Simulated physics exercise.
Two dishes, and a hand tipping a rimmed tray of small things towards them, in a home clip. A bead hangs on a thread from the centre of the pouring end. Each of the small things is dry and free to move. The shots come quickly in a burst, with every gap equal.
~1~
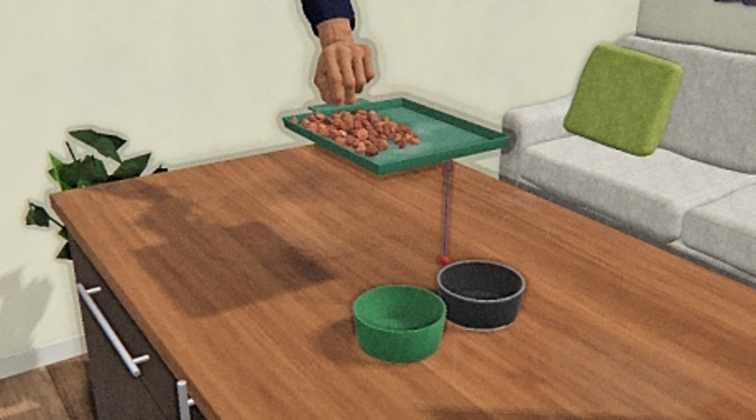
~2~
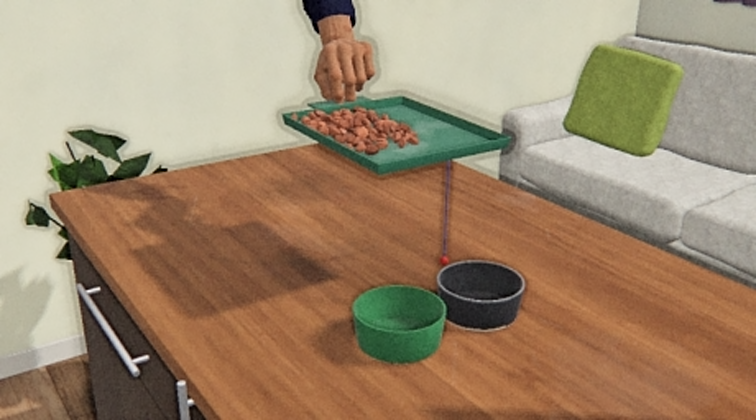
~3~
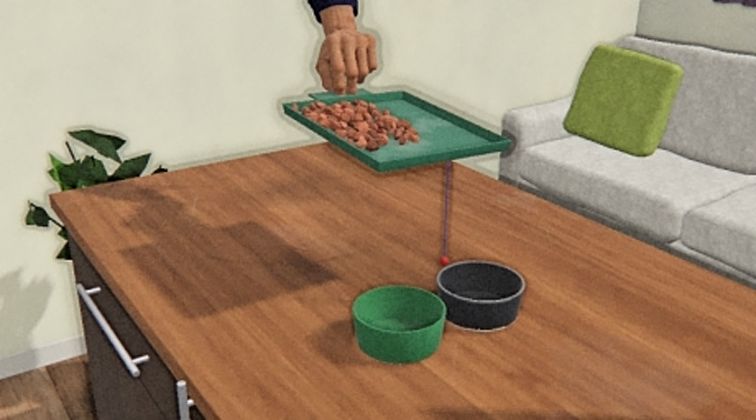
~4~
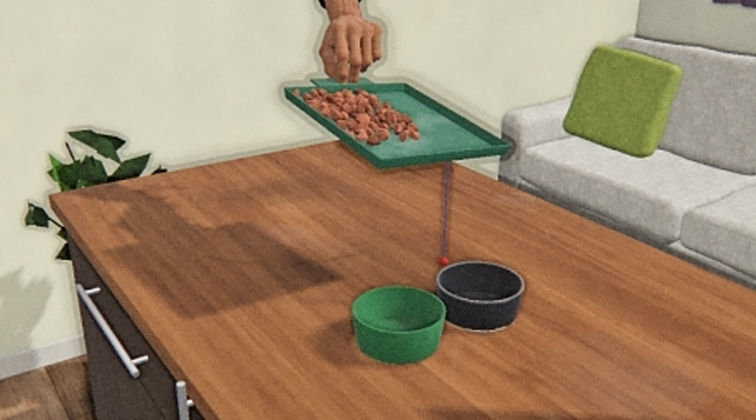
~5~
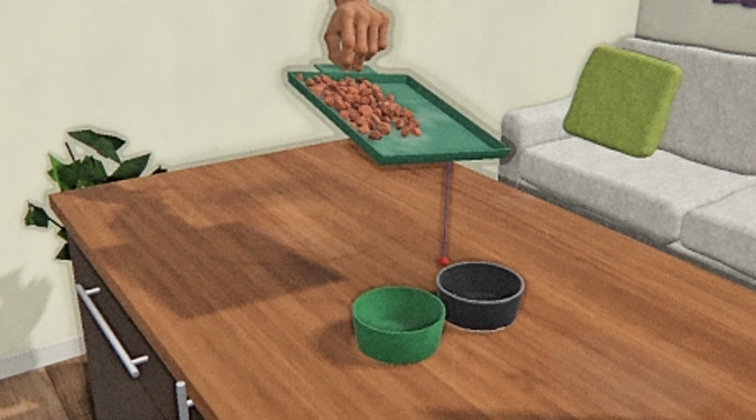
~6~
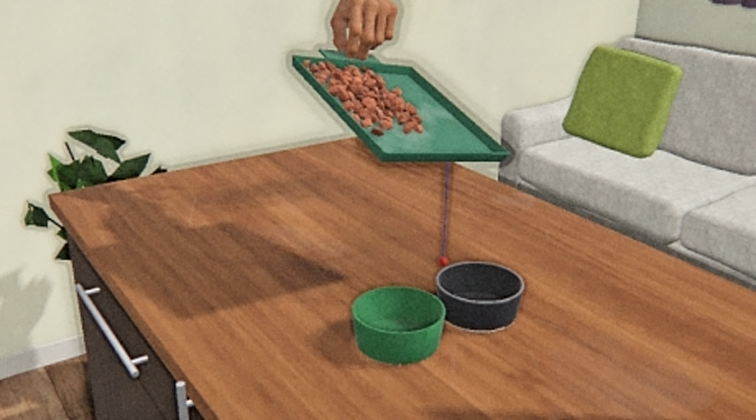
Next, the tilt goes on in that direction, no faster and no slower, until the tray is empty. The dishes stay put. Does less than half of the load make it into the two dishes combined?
Yes: Well, most of the load misses the dishes, as it turns out.
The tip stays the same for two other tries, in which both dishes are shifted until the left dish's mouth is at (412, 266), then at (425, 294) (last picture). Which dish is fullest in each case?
The one at right, then the one at right.
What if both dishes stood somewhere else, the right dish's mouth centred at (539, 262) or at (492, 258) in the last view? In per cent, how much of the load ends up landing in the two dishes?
First placement: Some 50 %; second placement: Some 70 %.
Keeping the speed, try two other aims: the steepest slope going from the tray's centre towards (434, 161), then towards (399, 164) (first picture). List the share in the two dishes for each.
Lab note: Try 1 = 80 %, try 2 = 70 %.
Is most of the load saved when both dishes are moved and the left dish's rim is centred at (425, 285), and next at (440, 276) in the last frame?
Taking them in turn, it's beyond half and then beyond half.
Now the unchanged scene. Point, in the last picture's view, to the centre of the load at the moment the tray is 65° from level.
Around (485, 152).
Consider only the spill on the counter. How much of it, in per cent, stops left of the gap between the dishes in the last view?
I'd guess close to 10 %.
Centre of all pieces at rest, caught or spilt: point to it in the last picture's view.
Somewhere around (521, 292) in the last picture.
Soon, tray tipped steeply; most on the tray; a stray few outside both; about a quarter in the air.
A while on, tray tipped past a quarter turn; a small part on the tray; about a quarter in the right dish; about two thirds outside both; a small part in the air.
Towards the end, tray tipped past a quarter turn; about a quarter in the right dish; most outside both.
Finally, tray tipped past a quarter turn; none in the left dish; about a quarter in the right dish; most outside both.
